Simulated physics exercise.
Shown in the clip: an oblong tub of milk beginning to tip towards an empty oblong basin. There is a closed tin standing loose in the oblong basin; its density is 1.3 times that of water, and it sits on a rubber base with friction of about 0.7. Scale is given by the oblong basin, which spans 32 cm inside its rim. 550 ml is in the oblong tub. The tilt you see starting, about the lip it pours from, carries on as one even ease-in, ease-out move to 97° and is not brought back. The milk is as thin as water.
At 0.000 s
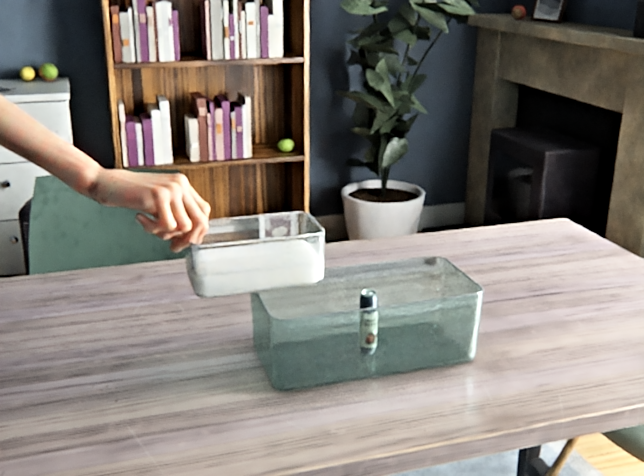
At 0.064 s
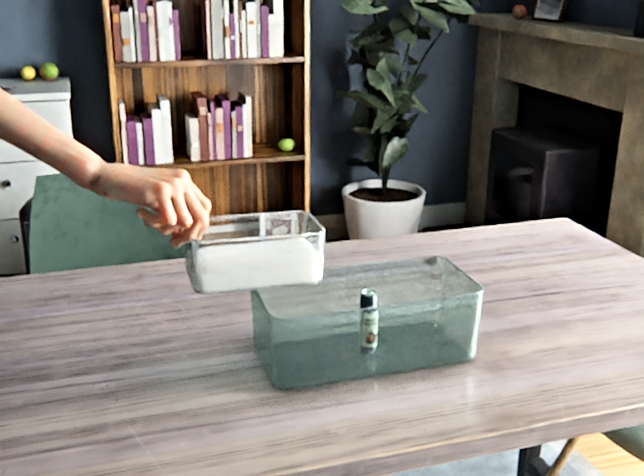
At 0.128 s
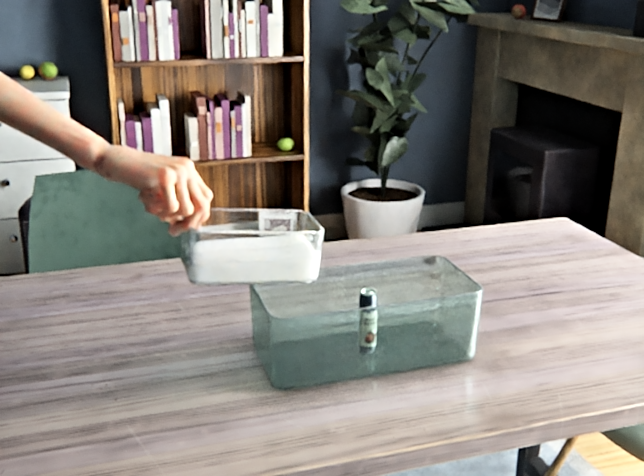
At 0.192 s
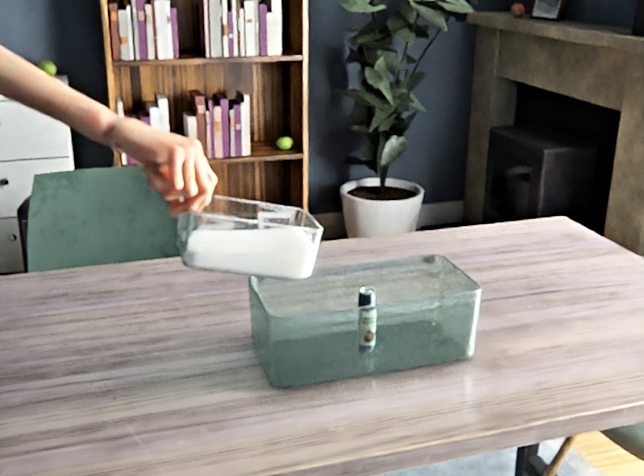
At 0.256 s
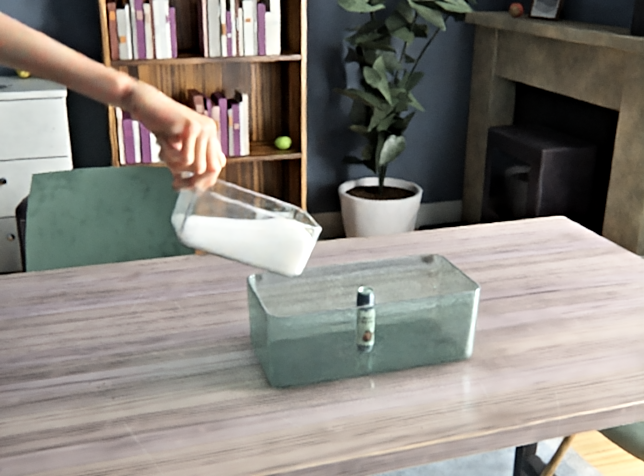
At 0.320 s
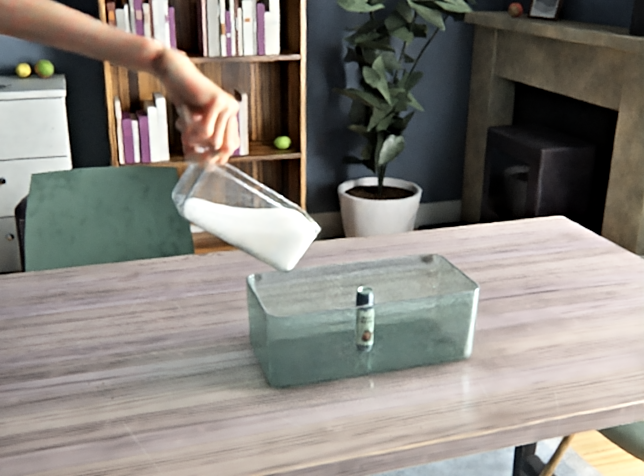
To begin with, a hand holds a clear oblong tub of white milk level above and left of a larger greenish glass basin on a wooden table, a small closed tin standing inside. The hand then rises and tilts the tub rightward, slightly, then steeply, the milk shifting toward its lower right end.
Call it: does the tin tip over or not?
It does not.
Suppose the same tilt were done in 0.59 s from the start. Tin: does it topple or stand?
Outcome - the tin remains standing.
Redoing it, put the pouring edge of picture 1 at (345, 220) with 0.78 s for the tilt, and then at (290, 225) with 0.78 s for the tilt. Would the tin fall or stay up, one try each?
Try 1: Still standing; try 2: Tipped over.
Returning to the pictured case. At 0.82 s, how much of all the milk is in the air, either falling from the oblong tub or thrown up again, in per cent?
Something like 10 per cent of the total.
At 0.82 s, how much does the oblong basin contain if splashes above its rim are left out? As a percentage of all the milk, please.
Some 78 per cent.
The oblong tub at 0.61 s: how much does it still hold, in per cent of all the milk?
At that time about 34 in a hundred parts are still held.
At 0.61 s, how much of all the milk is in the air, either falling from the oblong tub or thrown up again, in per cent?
I'd put it at about 54 percent.
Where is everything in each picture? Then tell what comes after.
In the first frame, it leans 0°; its right rim is at (316, 223); the milk meets the walls at (191, 262) and (312, 249); the oblong basin's rim runs from (260, 299) to (463, 274); the tin's top is at (369, 295).
In the second frame, it leans 2°; its right rim is at (316, 223); the milk meets the walls at (190, 260) and (312, 247).
In the third frame, it leans 6°; its right rim is at (315, 222); the milk meets the walls at (186, 253) and (310, 242).
In the fourth frame, it leans 14°; its right rim is at (314, 221); the milk meets the walls at (182, 241) and (307, 235).
In the fifth frame, it leans 24°; its right rim is at (312, 221); the milk meets the walls at (176, 224) and (305, 227).
In the sixth frame, it leans 35°; its right rim is at (311, 221); the milk meets the walls at (180, 202) and (307, 218).
After 0.61 s the tilt is 86° and 34 per cent is still to pour; the tin stands where it began.
After 0.82 s the tilt is 97° and 12 per cent is still to pour; the tin stands where it began.
After 1.04 s the tilt is 97° and 2 per cent is still to pour; the tin stands where it began.
After 1.28 s the tilt is 97° and 0 per cent is still to pour; the tin stands where it began.
In the end the tin stands where it began.
